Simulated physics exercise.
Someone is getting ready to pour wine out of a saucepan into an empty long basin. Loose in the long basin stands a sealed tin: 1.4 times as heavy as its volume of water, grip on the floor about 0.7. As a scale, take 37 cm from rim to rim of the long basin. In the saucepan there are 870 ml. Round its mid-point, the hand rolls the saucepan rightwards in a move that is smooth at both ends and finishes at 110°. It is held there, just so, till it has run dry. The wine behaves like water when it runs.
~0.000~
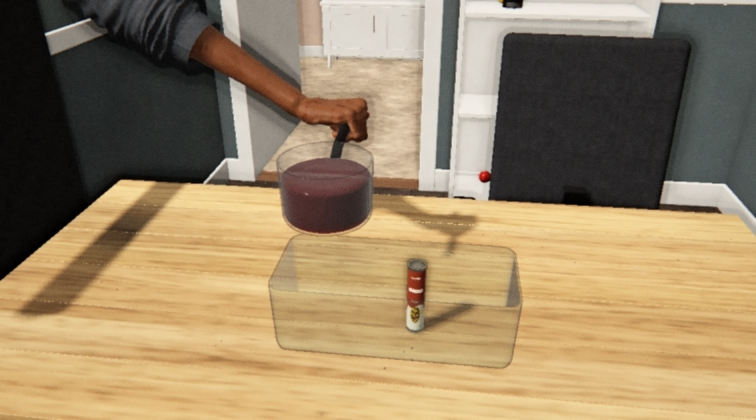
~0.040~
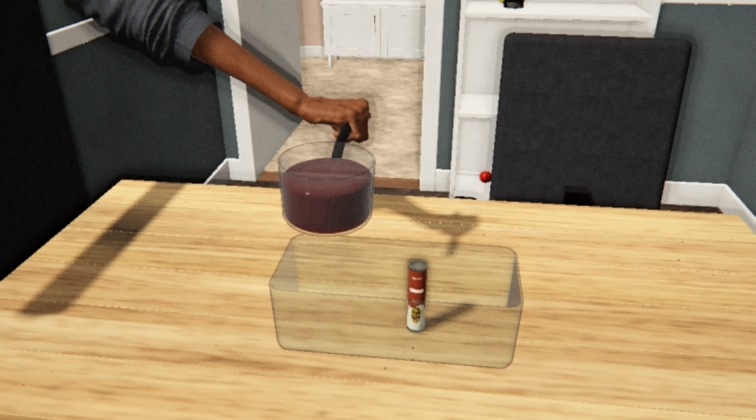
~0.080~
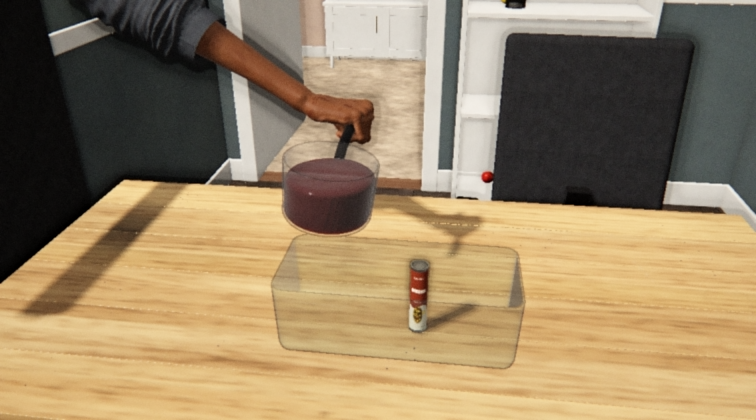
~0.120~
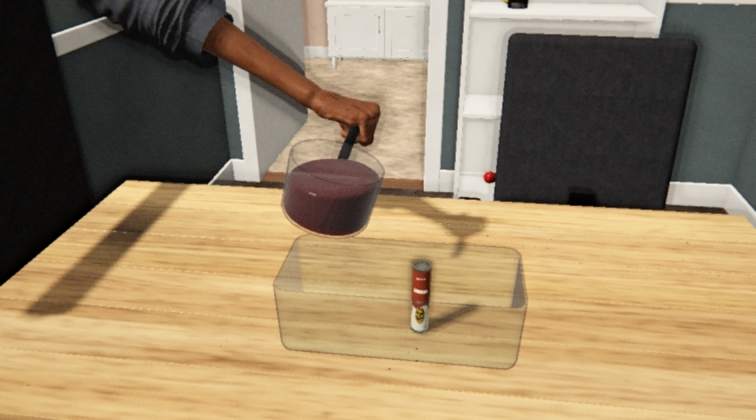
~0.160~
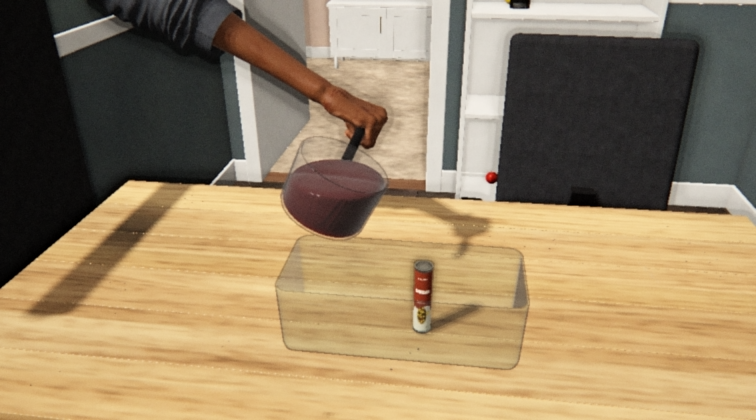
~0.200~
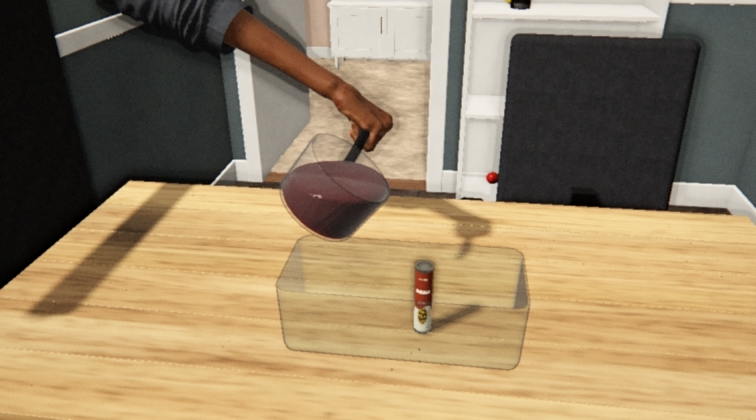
Above a clear basin on a wooden table, a hand tilts a saucepan of dark liquid rightward.
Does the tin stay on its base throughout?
Tipped.
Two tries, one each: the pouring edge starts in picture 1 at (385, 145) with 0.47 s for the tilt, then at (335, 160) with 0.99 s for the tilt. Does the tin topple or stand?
First it tips over; then it stays on its base.
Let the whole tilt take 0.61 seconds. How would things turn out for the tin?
Result: Tin tipped over.
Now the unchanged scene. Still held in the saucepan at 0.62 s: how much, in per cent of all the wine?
Around 6 in a hundred is still there.
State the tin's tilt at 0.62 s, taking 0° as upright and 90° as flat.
Roughly 5°.
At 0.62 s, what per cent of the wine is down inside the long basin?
Near 86 per cent of the total.
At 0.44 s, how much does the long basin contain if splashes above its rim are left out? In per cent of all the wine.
Near 28 in a hundred.
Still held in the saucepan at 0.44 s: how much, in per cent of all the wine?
Close to 34 percent of the liquid remains at that time.
After 0.44 s the tilt is 106° and 33 per cent is still to pour; the tin stands where it began.
After 0.62 s the tilt is 110° and 6 per cent is still to pour; the tin leans 6°.
After 0.80 s the tilt is 110° and 0 per cent is still to pour; the tin leans 47°.
After 1.00 s the tilt is 110° and 0 per cent is still to pour; the tin lies on its side.
In the end the tin lies on its side.
